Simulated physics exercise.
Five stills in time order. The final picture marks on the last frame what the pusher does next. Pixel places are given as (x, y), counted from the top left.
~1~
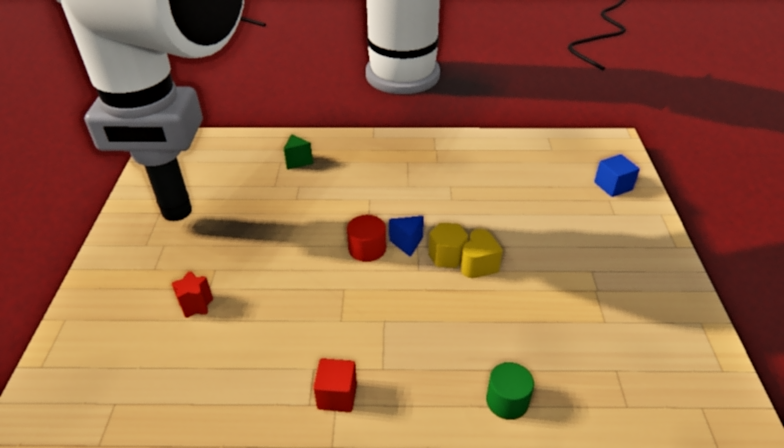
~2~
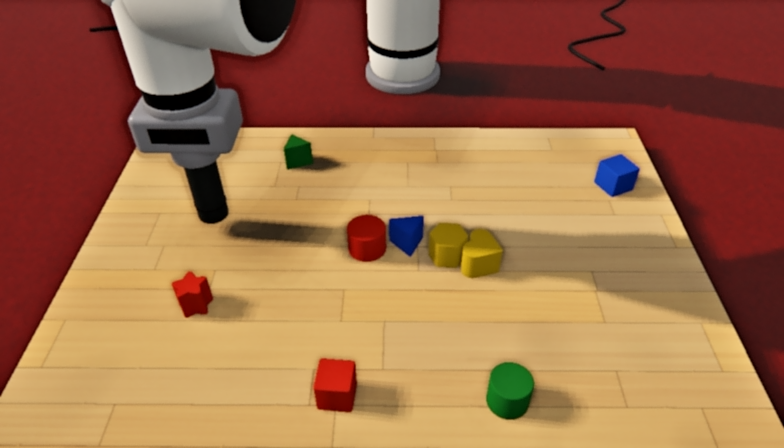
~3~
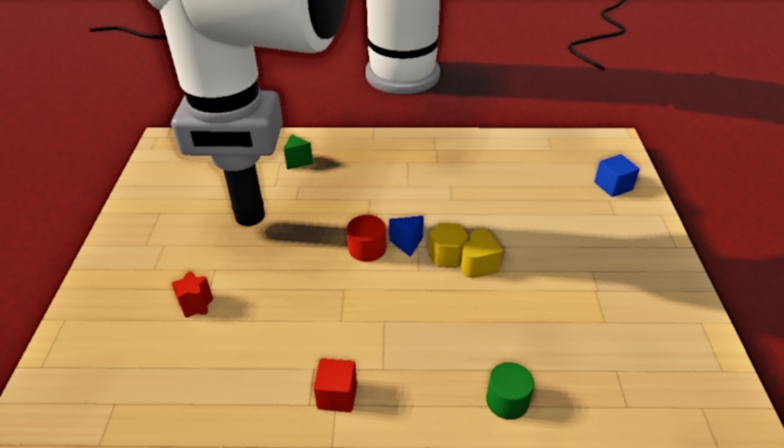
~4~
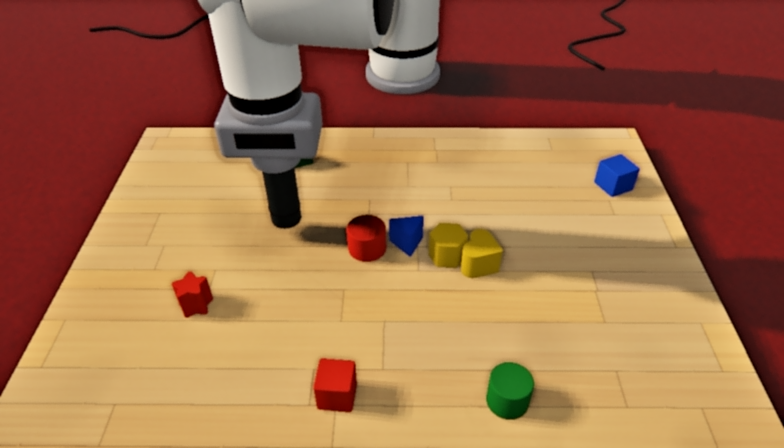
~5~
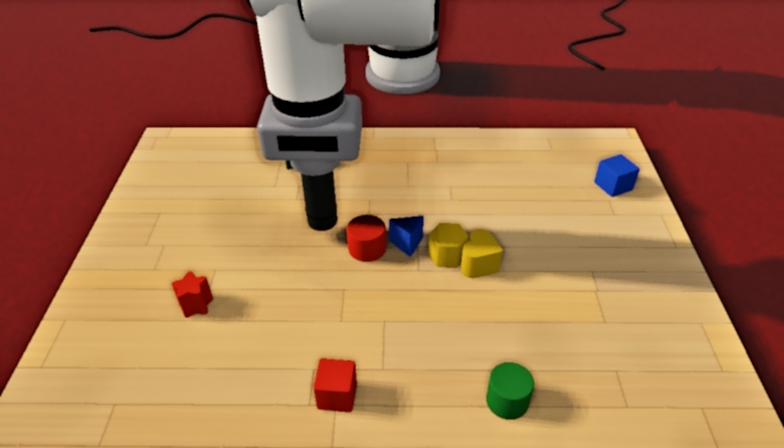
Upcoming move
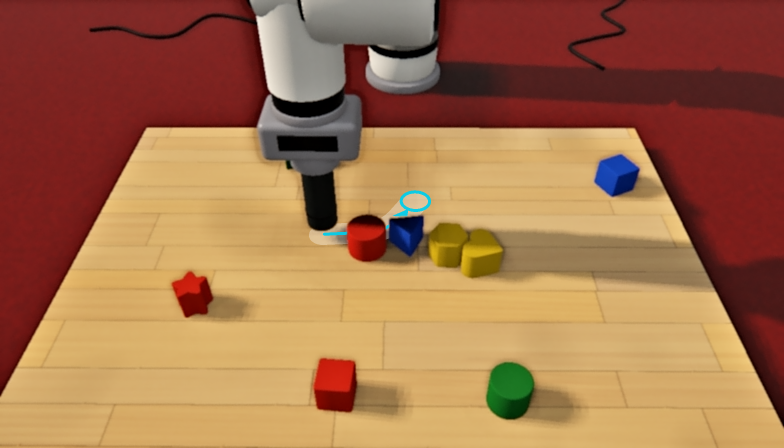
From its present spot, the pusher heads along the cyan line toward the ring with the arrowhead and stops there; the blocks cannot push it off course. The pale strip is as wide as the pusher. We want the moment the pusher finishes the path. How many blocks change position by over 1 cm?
One.
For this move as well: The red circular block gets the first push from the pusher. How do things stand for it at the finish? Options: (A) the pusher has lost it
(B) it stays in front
A.
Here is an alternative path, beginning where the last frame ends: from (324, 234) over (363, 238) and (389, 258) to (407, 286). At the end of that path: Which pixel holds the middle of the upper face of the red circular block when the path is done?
My prediction: (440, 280).
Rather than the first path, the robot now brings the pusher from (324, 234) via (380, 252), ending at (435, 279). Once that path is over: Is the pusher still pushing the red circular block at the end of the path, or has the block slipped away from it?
Most likely the red circular block stays ahead.
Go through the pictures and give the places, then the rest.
In the first picture, lower end of the pusher (178, 213), tops of blocks, red circular block (366, 227), blue triangle (408, 222), yellow six-sided block (449, 234).
In the second picture, pusher (214, 215), blocks as before.
In the third picture, pusher (251, 217), blocks as before.
In the fourth picture, pusher (287, 220), blocks as before.
In the fifth picture, pusher (323, 222), red circular block (366, 227), blue triangle (408, 222), yellow six-sided block (449, 234).
The drawn path runs from (324, 234) by way of (362, 233) and (396, 222) to (415, 201).
The first path, step by step. One third of the way, pusher (362, 221); red circular block (380, 231).
Two thirds of the way, pusher (396, 210); red circular block (385, 232); blue triangle (412, 222).
At the end, pusher (416, 189); red circular block (385, 232); blue triangle (412, 222); yellow six-sided block not moved.
